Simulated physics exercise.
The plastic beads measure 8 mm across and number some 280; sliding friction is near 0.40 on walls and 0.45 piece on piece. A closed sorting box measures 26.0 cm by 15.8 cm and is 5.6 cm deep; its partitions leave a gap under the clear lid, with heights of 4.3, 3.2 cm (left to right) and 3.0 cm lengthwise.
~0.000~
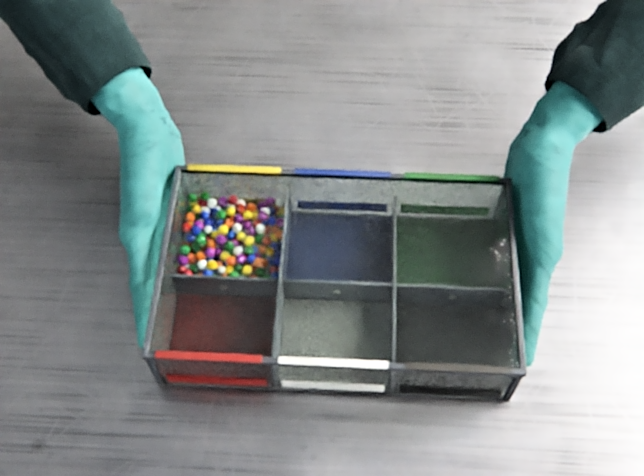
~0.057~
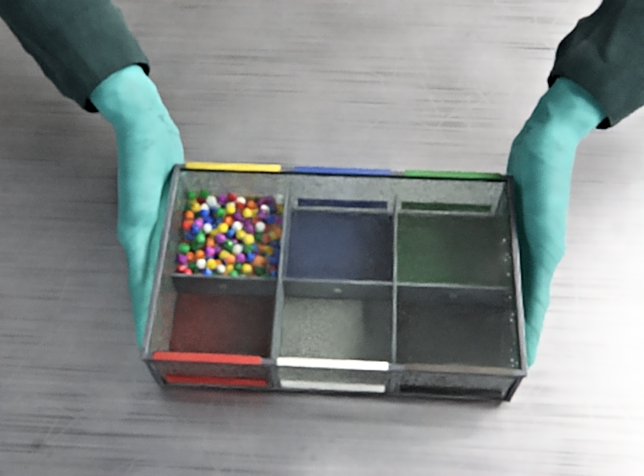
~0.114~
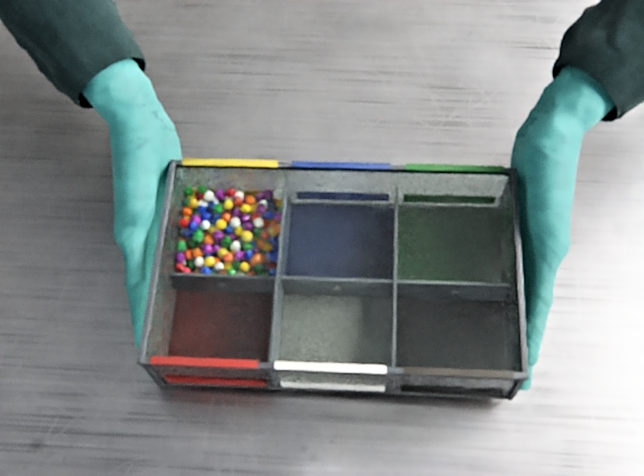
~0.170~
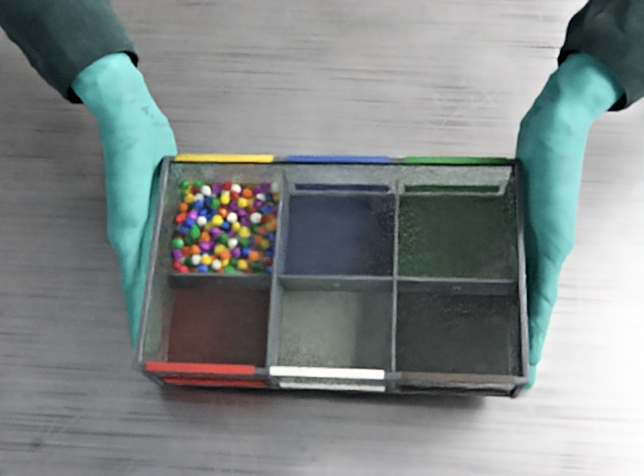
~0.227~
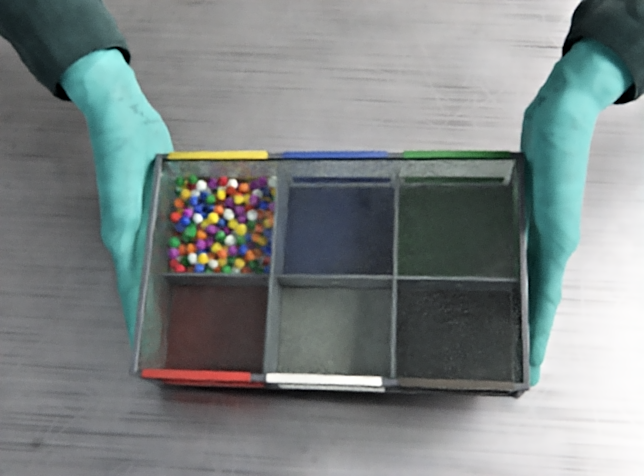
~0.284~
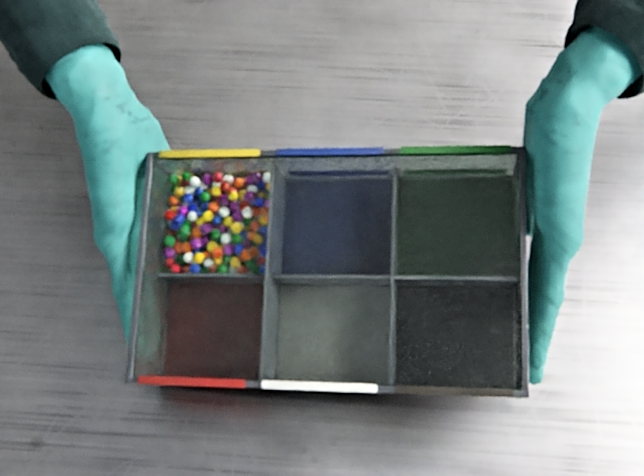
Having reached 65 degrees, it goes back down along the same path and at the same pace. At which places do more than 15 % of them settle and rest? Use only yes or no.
Red: Yes; blue: No; green: No; yellow: Yes; white: No; black: No.
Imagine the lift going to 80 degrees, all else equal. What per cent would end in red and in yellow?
Result - red at 55 percent, yellow at 45 percent.
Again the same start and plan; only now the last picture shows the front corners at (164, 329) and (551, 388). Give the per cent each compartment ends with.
In per cent, the final split is red 10, blue 5, green 0, yellow 75, white 5, black 0.
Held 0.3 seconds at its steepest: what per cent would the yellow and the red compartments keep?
In that case yellow keeps 65% and red keeps 35%.
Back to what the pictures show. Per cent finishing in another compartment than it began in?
Roughly 30 in a hundred.
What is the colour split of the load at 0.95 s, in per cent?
Red 15, blue 0, green 0, yellow 85, white 0, black 0.
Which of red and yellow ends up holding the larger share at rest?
That would be the yellow compartment.
Then, at 0.95 s, tilt 63 degrees; red 15 %, yellow 85 %.
Then, at 1.39 s, tilt 26 degrees; red 30 %, yellow 70 %.
Then, at 1.91 s, tilt 0 degrees; red 30 %, yellow 70 %.
By 2.4 s all is still; red 30 %, blue 0 %, green 0 %, yellow 70 %, white 0 %, black 0 %.
